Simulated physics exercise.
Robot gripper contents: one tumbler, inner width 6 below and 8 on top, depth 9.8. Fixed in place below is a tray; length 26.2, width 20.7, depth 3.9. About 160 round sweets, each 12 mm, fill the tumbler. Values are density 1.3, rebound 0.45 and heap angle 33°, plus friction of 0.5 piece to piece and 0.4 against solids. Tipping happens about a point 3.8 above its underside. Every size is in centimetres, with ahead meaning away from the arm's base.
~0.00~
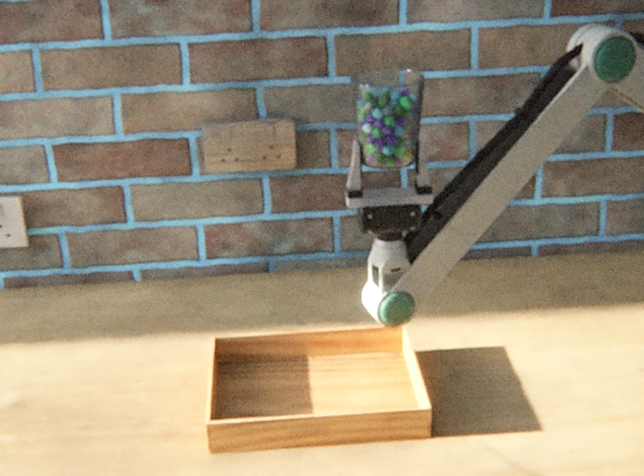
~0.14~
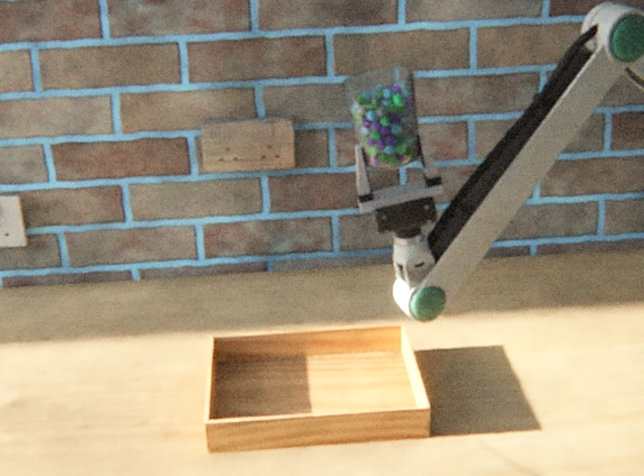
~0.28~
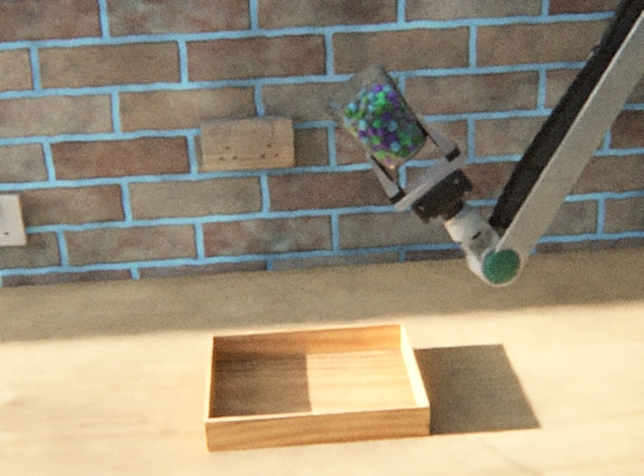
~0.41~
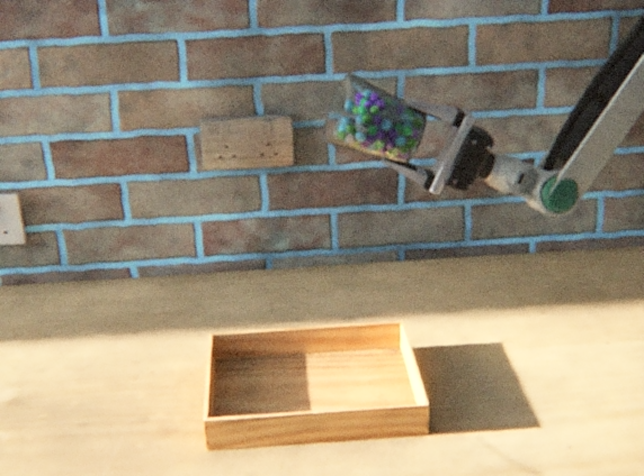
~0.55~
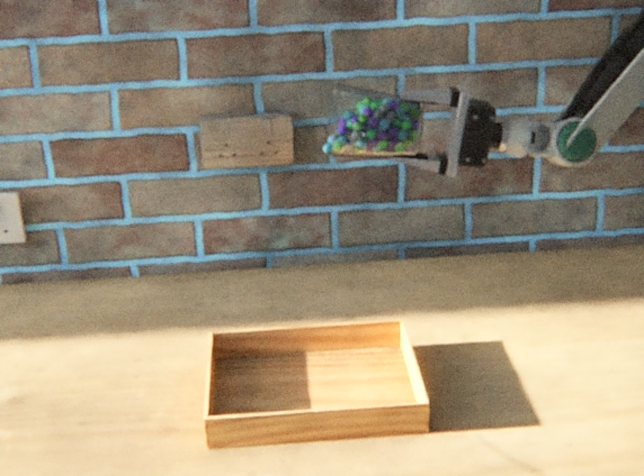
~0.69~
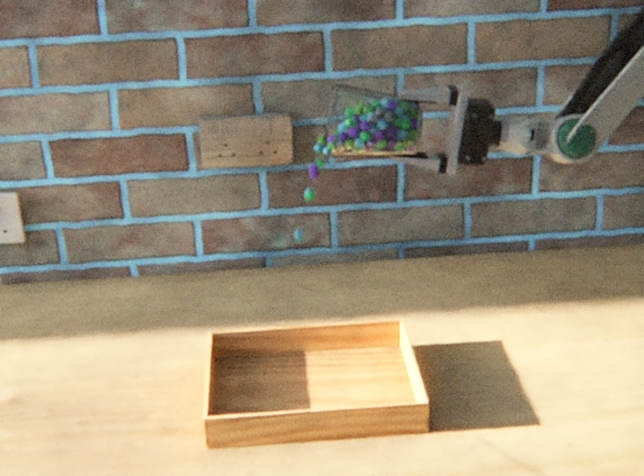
A grey robot arm with green joints, reaching in from the right, draws back and tilts a clear tumbler of green, purple and blue balls leftward until it lies nearly level. The balls slide toward its mouth, and a few drop from the rim. A fixed front view shows a brick wall with pale blue mortar, a sunlit wooden table and an empty open wooden tray below.
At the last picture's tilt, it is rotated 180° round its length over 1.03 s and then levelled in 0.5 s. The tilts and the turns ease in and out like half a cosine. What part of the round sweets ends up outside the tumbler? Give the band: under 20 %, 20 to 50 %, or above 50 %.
The band is 20 to 50 %.
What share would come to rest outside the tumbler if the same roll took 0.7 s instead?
Then about 30 per cent.
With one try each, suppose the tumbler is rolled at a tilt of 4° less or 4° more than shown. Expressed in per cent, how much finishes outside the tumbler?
Estimates: Close to 25 % and 45 %.
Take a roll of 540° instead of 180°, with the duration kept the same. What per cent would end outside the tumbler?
Then about 50 per cent.
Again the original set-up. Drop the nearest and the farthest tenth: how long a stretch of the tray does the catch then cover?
That stretch is roughly 16 cm long.
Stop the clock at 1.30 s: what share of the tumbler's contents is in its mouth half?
40 %, about.
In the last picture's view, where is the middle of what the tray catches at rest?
Centre point: Close to (258, 388).
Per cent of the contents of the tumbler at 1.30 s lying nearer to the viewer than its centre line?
65 %.
After 1.30 s, tipped 82°, highest piece 39 above the table; 128 in the tumbler, 19 in the tray, 9 in flight or on a rim.
After 1.91 s, tipped 55°, highest piece 38 above the table; 105 in the tumbler, 47 in the tray, 4 in flight or on a rim.
After 2.42 s, upright, highest piece 40 above the table; 105 in the tumbler, 51 in the tray.
After 3.12 s, upright, highest piece 40 above the table; 105 in the tumbler, 51 in the tray.
In the end, 105 in the tumbler, 51 in the tray. That is 33 % outside the tumbler.
